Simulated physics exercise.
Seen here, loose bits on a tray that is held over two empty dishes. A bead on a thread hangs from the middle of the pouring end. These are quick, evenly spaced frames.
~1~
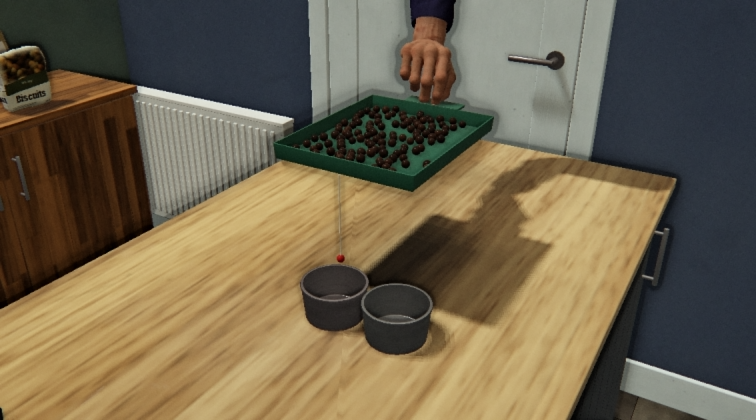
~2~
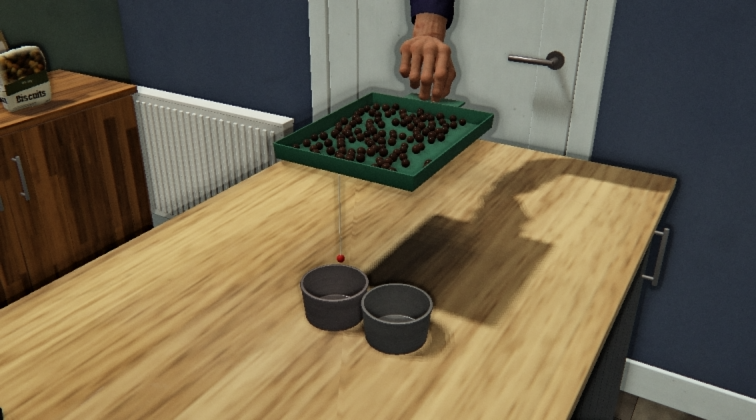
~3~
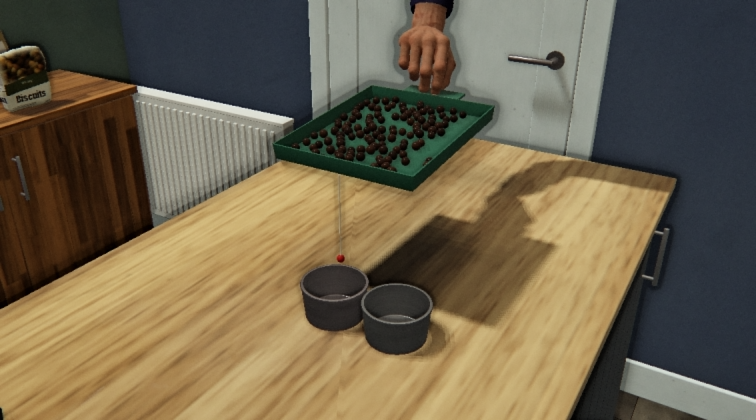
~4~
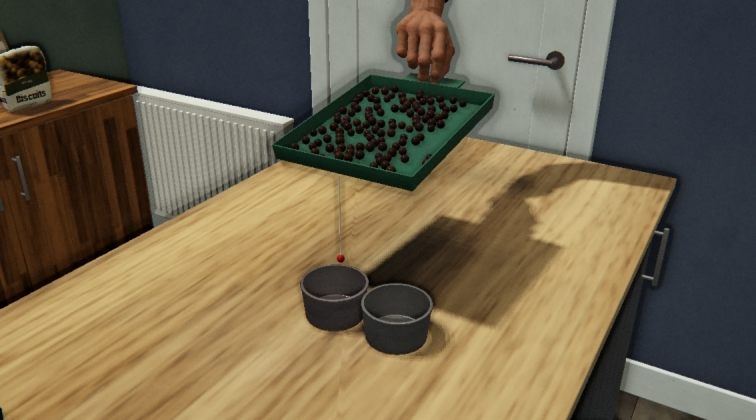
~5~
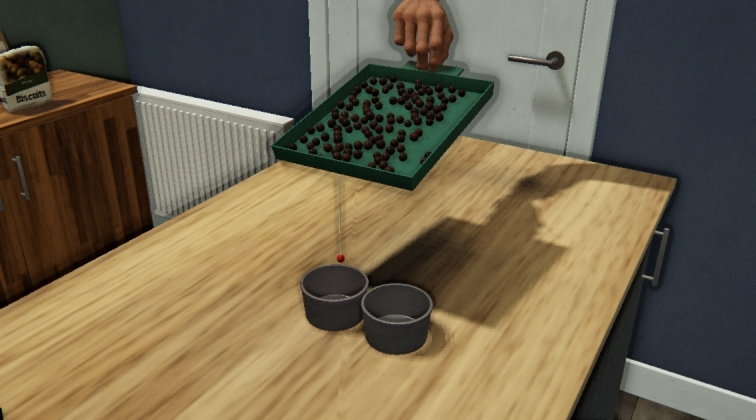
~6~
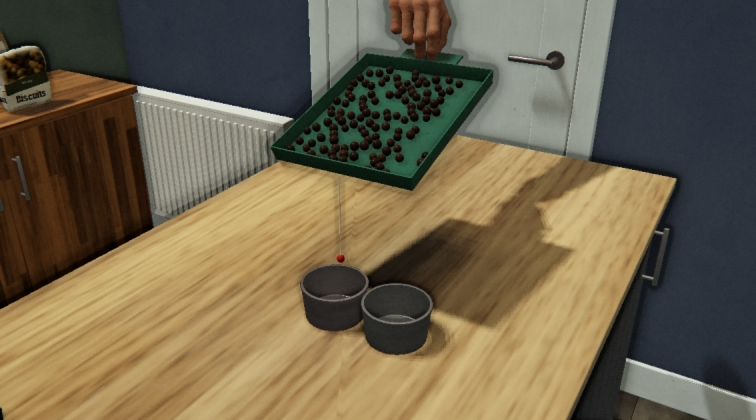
A hand tilts a green tray of small brown balls steadily above two empty grey dishes.
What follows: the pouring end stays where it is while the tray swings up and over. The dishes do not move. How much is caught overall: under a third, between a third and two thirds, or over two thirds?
Caught overall: Under a third.
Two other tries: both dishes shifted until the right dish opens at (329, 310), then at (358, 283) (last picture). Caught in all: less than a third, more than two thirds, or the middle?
The first try: One to two thirds. The second: Under a third.
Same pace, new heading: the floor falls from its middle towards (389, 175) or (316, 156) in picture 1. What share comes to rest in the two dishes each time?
Near 80 % and 0 %.
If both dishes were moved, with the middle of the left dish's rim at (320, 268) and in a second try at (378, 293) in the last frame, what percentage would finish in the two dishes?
Near 10 % and 10 %.
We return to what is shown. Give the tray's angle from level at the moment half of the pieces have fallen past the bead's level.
At some 110 degrees.
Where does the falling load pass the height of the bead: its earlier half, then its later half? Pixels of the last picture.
First near (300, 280), later near (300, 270).
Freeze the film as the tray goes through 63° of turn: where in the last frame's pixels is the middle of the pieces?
Around (333, 149).
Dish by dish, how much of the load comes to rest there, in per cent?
Left dish near 10 in a hundred; right dish near 0.
Shortly afterwards, tray tipped steeply; all but a few on the tray; a little in the air.
Next, tray tipped past a quarter turn; near a third on the tray; only a few in the left dish; a little outside both; near half in the air.
Some moments later, tray tipped past a quarter turn; only a few in the right dish; a little in the left dish; the bulk outside both.
In the end, tray tipped past a quarter turn; only a few in the right dish; a little in the left dish; the bulk outside both.
